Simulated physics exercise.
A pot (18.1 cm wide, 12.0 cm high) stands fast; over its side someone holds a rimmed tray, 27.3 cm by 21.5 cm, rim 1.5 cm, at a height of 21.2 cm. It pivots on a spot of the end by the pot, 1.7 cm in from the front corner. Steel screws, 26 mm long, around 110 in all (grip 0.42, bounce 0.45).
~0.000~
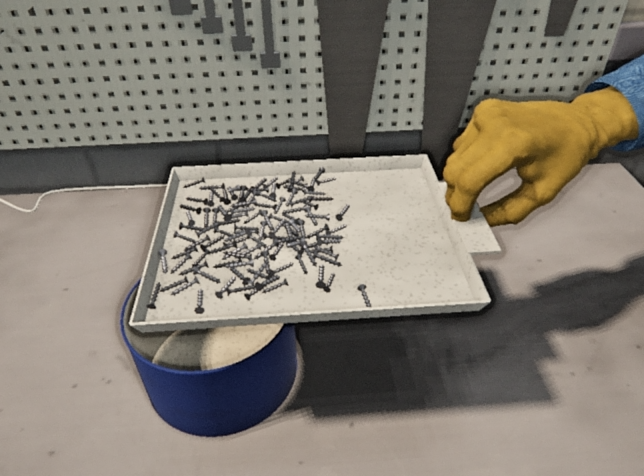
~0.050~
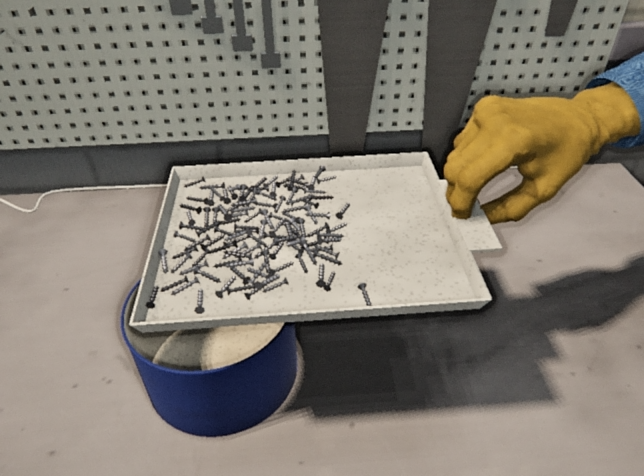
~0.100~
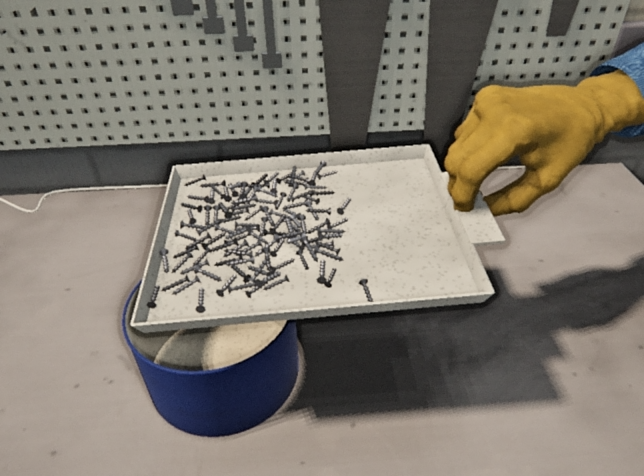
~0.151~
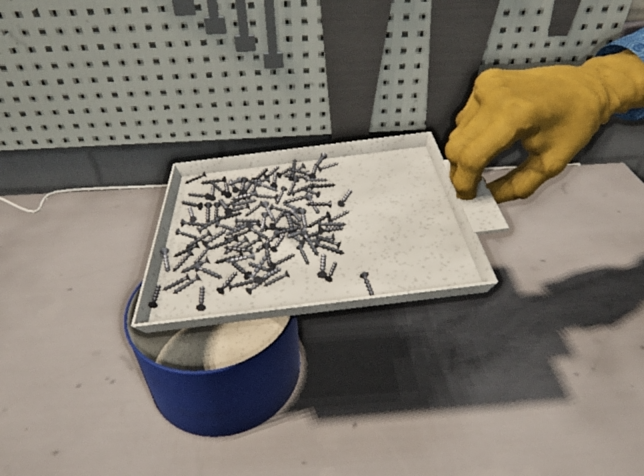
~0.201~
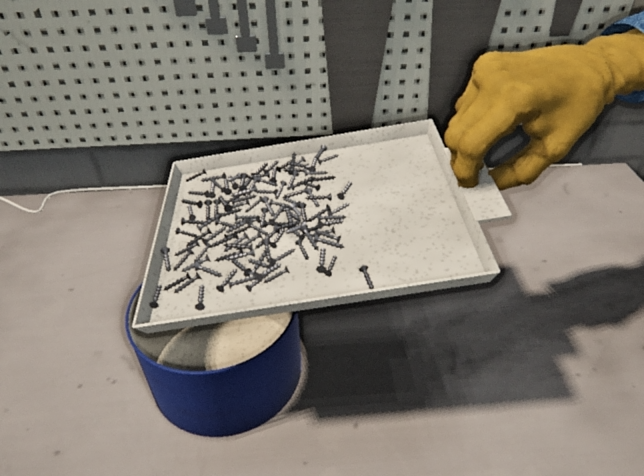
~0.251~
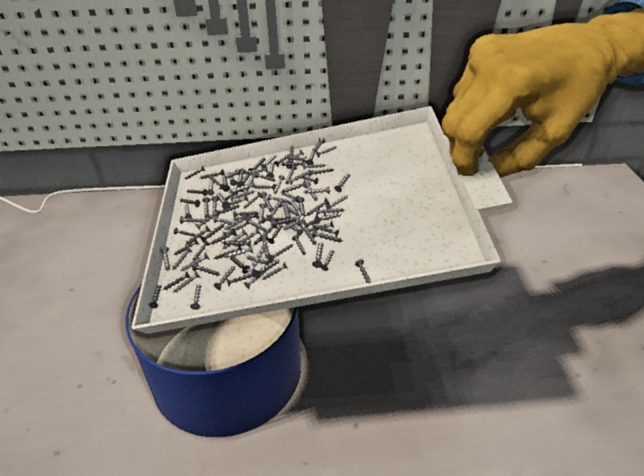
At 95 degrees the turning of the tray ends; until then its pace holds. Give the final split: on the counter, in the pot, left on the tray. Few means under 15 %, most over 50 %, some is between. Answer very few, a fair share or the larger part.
Counter the larger part, pot very few, tray very few.
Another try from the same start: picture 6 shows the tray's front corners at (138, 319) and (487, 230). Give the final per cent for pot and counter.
Pot 70, counter 30.
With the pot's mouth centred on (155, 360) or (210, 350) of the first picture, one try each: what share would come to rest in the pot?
About 90 and 40 per cent.
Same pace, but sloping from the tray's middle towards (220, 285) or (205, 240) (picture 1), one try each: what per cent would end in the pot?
Some 0 and 55 per cent.
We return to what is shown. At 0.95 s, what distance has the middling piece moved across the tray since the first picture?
Some 7 cm.
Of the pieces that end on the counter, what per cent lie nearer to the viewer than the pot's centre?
Some 90 per cent.
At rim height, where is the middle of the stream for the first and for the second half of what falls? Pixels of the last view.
First near (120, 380), later near (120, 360).
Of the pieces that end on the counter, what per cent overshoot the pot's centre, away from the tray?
Some 100 per cent.
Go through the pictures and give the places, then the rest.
The first picture shows tray tilt 0 degrees, front corners at (138, 319) and (482, 297); middle of the pieces at (262, 232); pot at (208, 302).
The second picture shows tray tilt 1 degrees, front corners at (138, 319) and (483, 295); middle of the pieces at (262, 231).
The third picture shows tray tilt 2 degrees, front corners at (139, 319) and (485, 288); middle of the pieces at (263, 228).
The fourth picture shows tray tilt 5 degrees, front corners at (140, 320) and (488, 278), lowest corner left front; middle of the pieces at (263, 224).
The fifth picture shows tray tilt 8 degrees, front corners at (140, 321) and (491, 268), lowest corner left front; middle of the pieces at (263, 220).
The sixth picture shows tray tilt 11 degrees, front corners at (140, 322) and (491, 257), lowest corner left front; middle of the pieces at (262, 215); pot at (213, 303). Its pace works out near 55 degrees a second.
After 0.95 s, tilt 50 degrees; the tray holds 100 %, the pot 0 %.
After 1.42 s, tilt 76 degrees; the tray holds 55 %, the pot 5 %.
After 1.96 s, tilt 95 degrees; the tray holds 0 %, the pot 5 %.
By 3.2 s all is still; counter 95 %, pot 5 %, tray 0 %.
